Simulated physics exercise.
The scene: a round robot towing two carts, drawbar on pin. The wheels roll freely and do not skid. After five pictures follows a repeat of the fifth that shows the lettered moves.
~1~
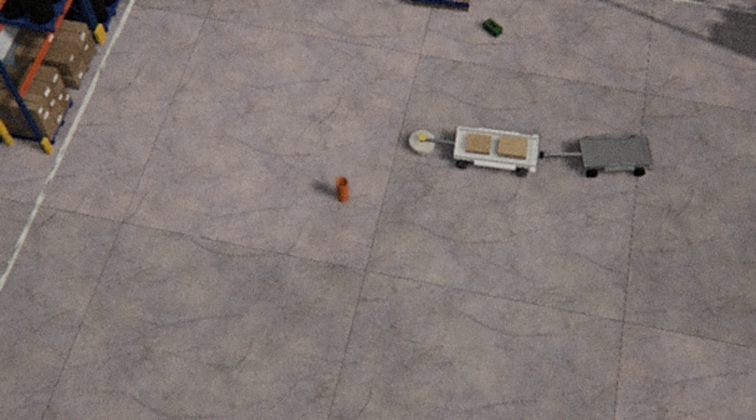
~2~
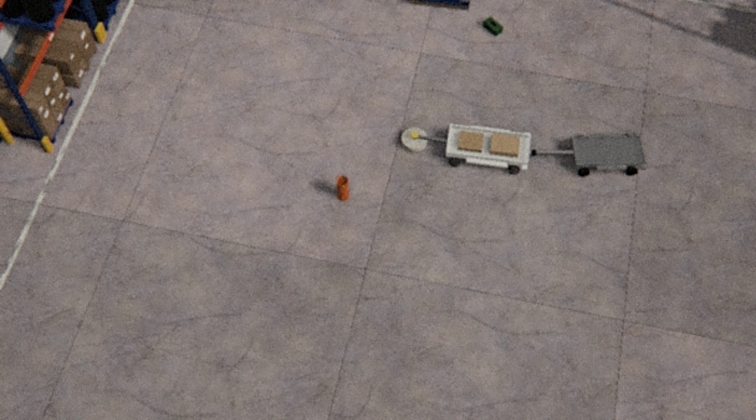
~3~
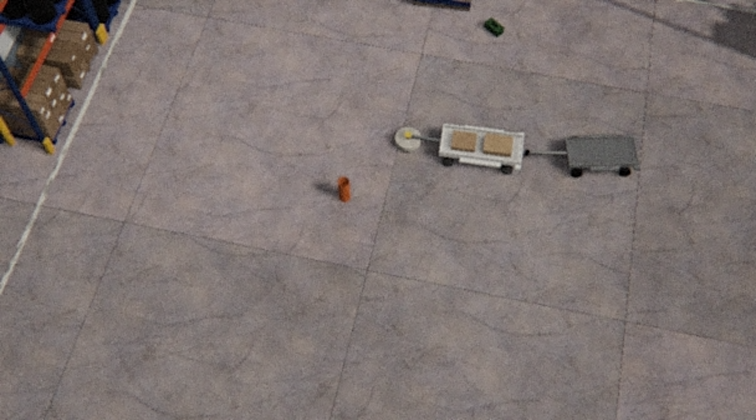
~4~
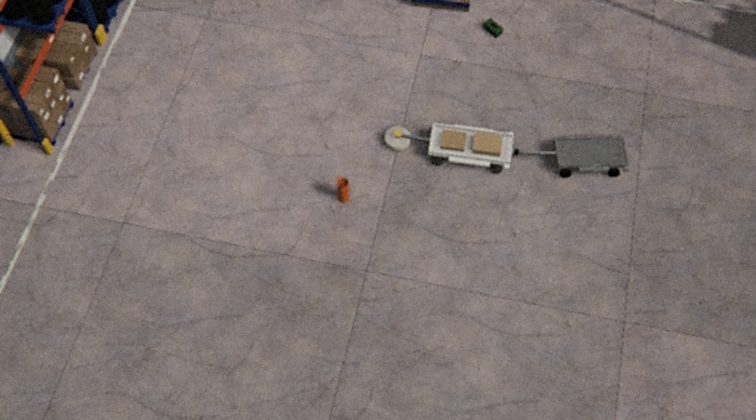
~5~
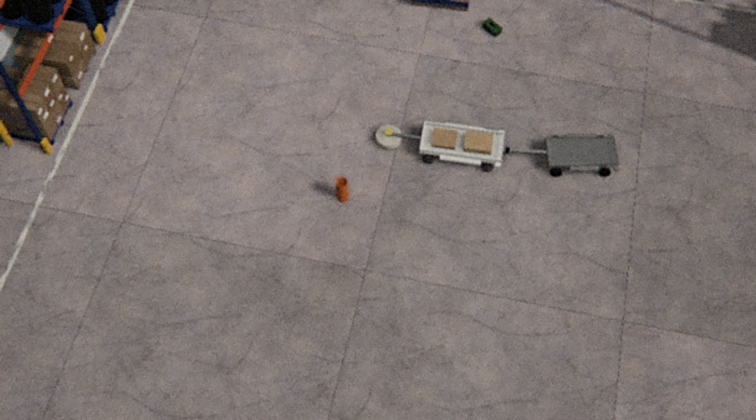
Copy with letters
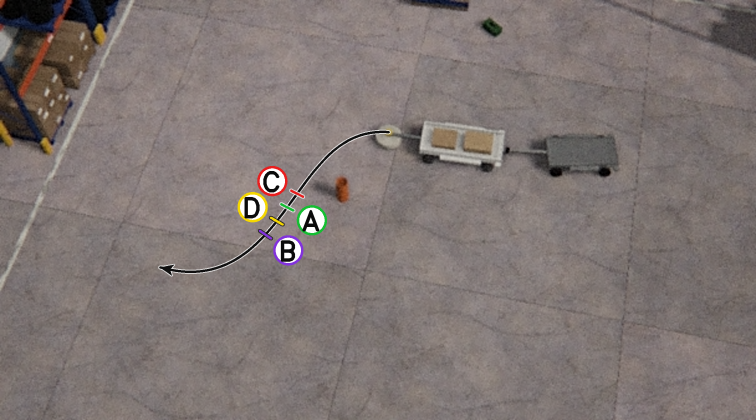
At the start, a small round robot is hitched to a white cart carrying two brown boxes, with a grey cart behind, right of an orange post on a grey floor. The robot tows both carts slowly leftward, and by the end all three sit slightly further left while the post stays put.
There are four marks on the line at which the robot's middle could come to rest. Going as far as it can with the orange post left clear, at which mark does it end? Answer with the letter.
Up to mark C.
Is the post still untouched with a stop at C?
Yes.
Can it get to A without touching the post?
No.
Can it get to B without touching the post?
No.
On the marked copy, A at (287, 207); B at (265, 235); C at (297, 194); D at (277, 221); the route from (389, 132) via (284, 211) to (160, 267).
With C. Early on, robot (348, 145), last cart (541, 150).
Further on, robot (319, 170), last cart (506, 147).
At the end, robot (298, 197), last cart (474, 144); nothing has been touched.
As for the rest, A is too far, the post has been hit; B is too far, the post has been hit; D is too far, the post has been hit.
